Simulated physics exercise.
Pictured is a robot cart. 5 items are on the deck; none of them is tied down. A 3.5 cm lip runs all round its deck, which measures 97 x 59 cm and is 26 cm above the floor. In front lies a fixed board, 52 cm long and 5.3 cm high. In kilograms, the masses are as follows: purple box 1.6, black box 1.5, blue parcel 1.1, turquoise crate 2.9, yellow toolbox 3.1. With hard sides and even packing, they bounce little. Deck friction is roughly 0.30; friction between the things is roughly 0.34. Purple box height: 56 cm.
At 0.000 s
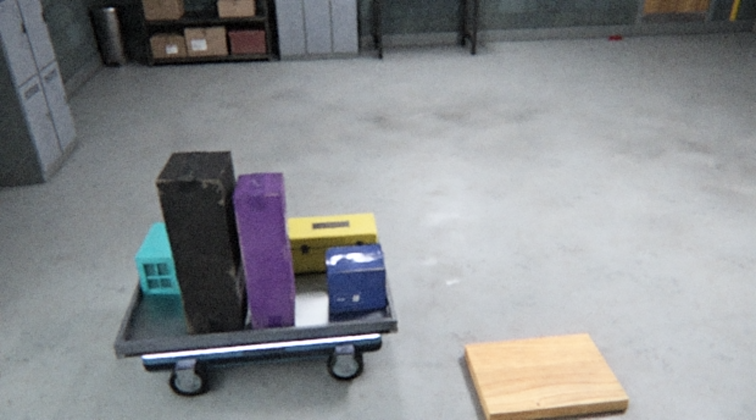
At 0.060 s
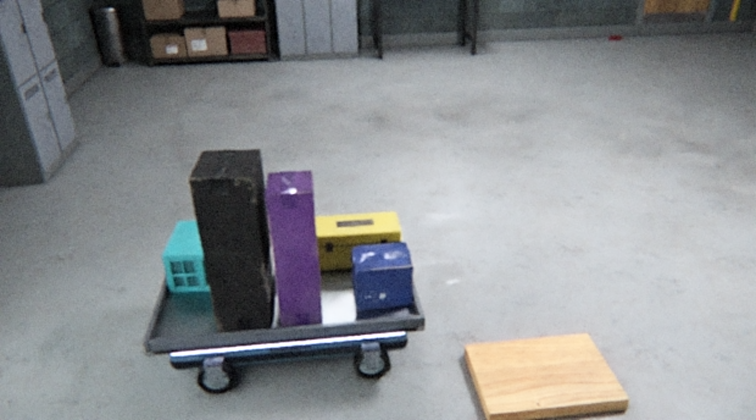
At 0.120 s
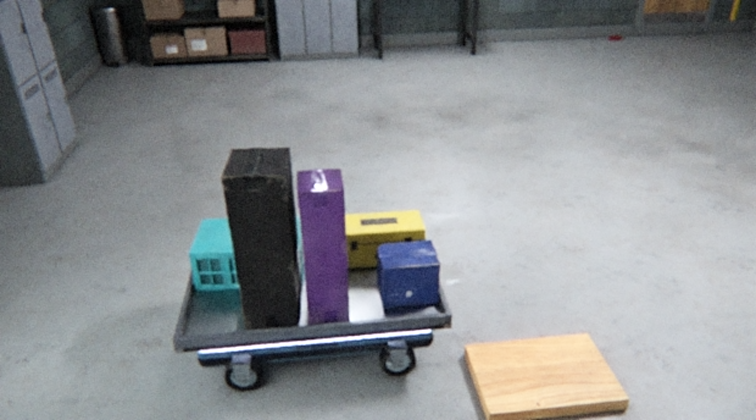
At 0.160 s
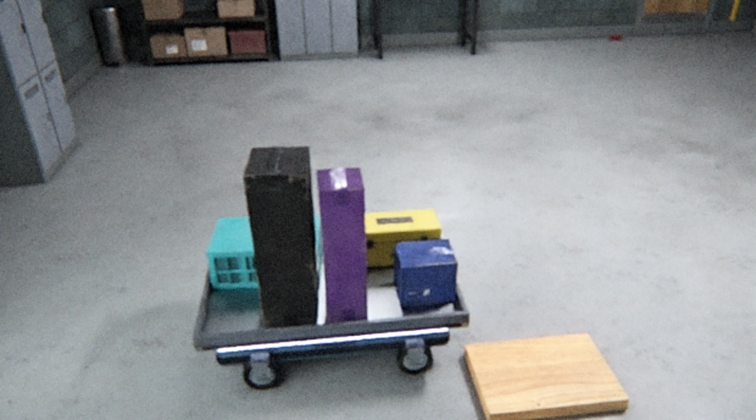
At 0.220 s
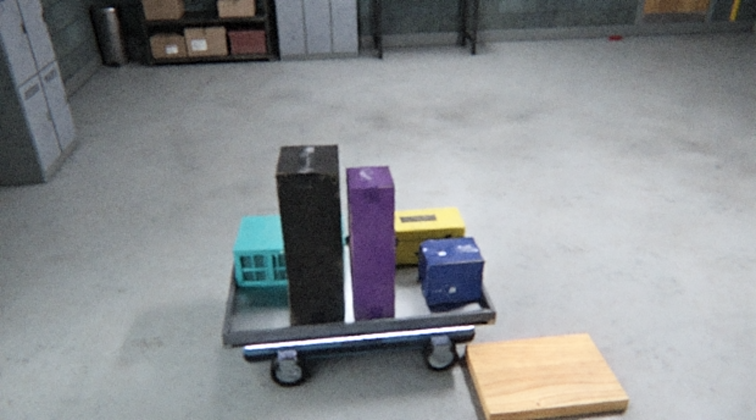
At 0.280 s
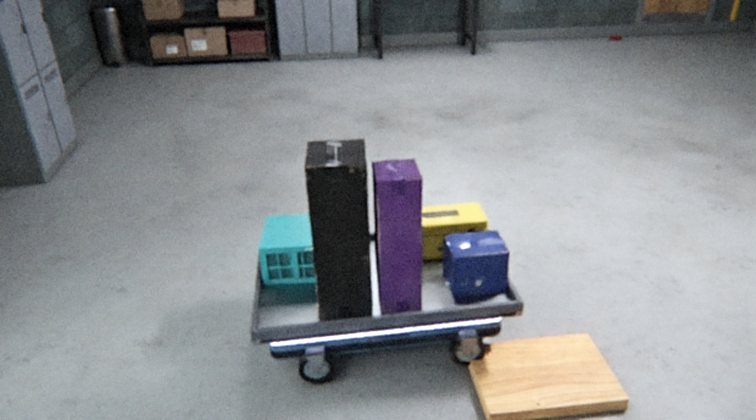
On a grey concrete floor, a loaded cart rolls right to the edge of a wooden board.
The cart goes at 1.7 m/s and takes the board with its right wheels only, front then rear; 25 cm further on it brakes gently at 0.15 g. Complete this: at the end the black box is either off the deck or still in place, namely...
Off the deck.
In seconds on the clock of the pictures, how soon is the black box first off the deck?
Around 1.2 s on the clock.
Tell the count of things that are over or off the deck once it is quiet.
The answer: 2.
After 0.58 s, cart has run 99 cm; black box leaning 20° near (454, 206); blue parcel leaning 34°; purple box leaning 19°.
After 0.98 s, cart has run 167 cm; black box leaning 45° near (587, 202); purple box leaning 57°; turquoise crate slid 3 cm.
After 1.48 s, cart has run 240 cm; black box now off the deck; purple box leaning 71°; blue parcel slid 5 cm.
At rest (2.7 s), off the deck, black box; tipped over on the deck, purple box; the other 3 in place, give or take 10 cm. In the last view, black box near (729, 325).
